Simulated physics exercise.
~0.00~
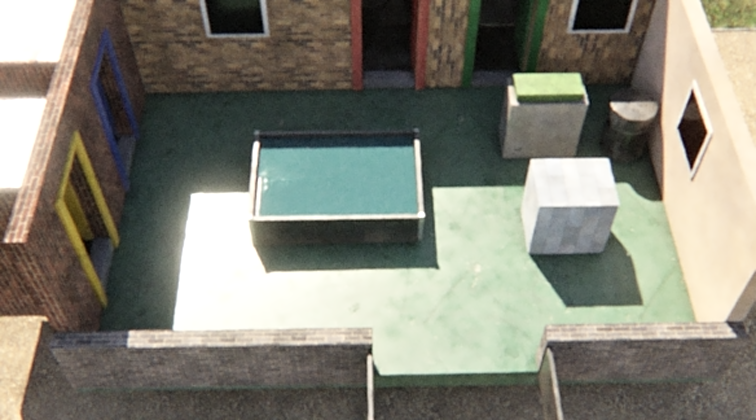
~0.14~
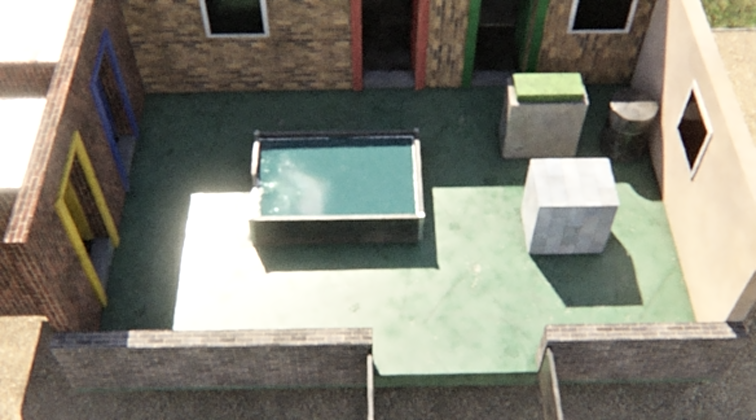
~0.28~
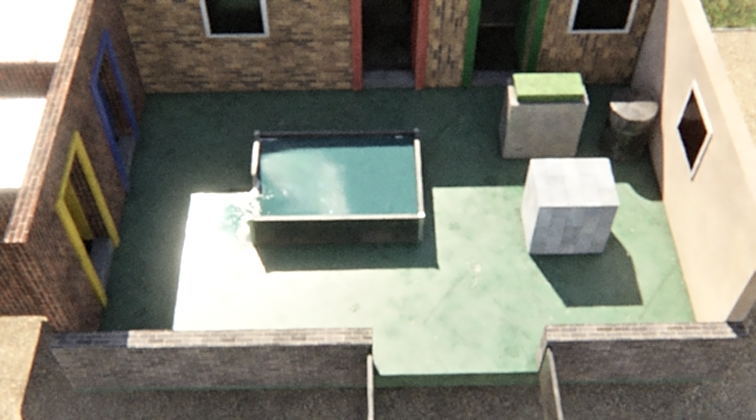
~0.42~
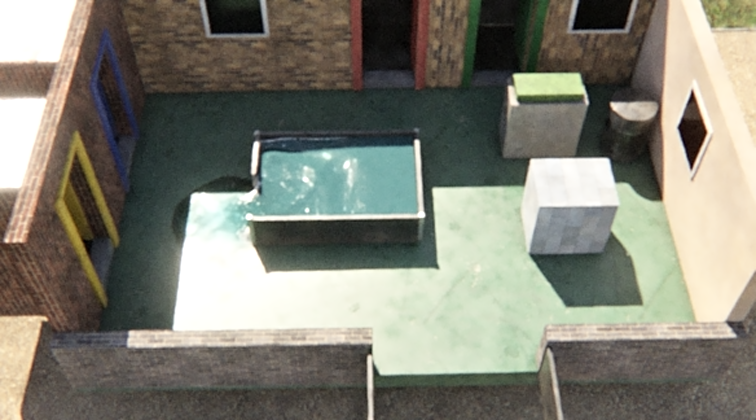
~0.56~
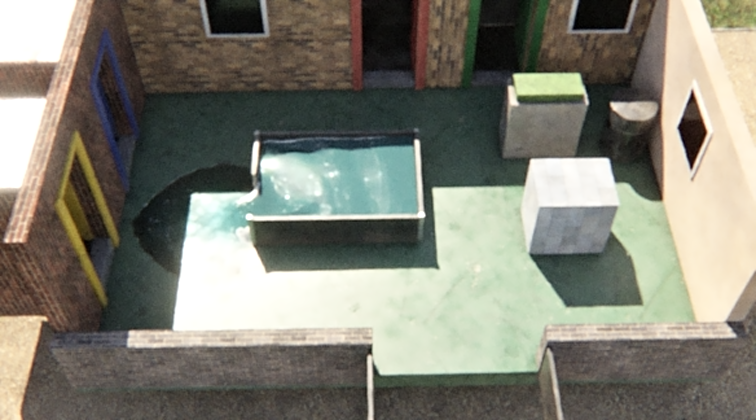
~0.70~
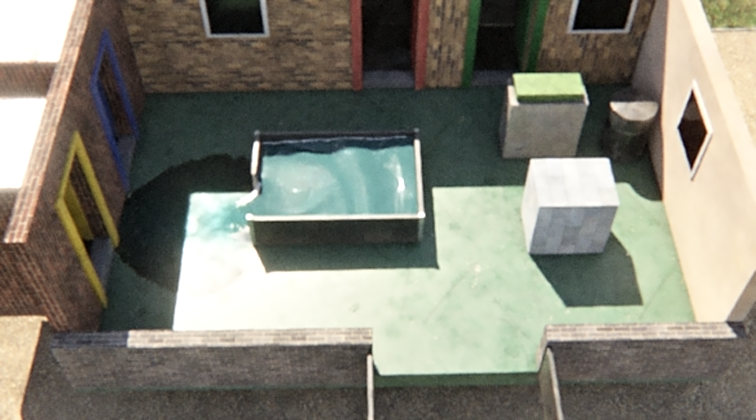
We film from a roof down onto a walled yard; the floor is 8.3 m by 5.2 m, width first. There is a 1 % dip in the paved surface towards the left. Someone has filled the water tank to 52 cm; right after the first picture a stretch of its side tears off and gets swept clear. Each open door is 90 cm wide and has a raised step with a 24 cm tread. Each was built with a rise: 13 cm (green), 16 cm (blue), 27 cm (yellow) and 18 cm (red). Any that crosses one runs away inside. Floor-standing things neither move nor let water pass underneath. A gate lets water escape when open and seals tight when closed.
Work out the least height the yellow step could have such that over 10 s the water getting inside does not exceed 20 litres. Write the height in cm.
The least height is about 19 cm.
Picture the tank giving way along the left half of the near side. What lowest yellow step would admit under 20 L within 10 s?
Close to 10.0 cm at the least.
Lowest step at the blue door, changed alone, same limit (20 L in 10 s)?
Blue would need about 11.5 cm on its own.
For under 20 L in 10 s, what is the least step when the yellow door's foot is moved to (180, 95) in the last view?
Roughly 13.5 cm, give or take.
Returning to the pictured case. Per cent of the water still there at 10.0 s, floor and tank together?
About 98 in every hundred.
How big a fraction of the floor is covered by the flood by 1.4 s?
About 15 per cent.
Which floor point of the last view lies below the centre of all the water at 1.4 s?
I'd put it close to (292, 207).
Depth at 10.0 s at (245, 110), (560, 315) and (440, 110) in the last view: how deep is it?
Ordered as asked: 4, 4, 5 cm.
After 1.4 s water covers 15 % of the floor, deepest (32 cm) near (251, 223); 23 cm at the yellow door, 0 litres in over its 27 cm step.
After 3.0 s water covers 25 % of the floor, deepest (29 cm) near (95, 352); 20 cm at the yellow door, 0 litres in over its 27 cm step.
After 10.0 s water covers 90 % of the floor, deepest (11 cm) near (92, 364); 10 cm at the yellow door, 0 litres in over its 27 cm step.
At the yellow door as built, the water arrived by 0.9 s and peaked near 24 cm at 1.8 s.
Run again over the same 10 s with other heights there, 43 litres in over 16 cm, 5 litres over 22 cm. The limit of 20 litres is kept from about 19 cm up.
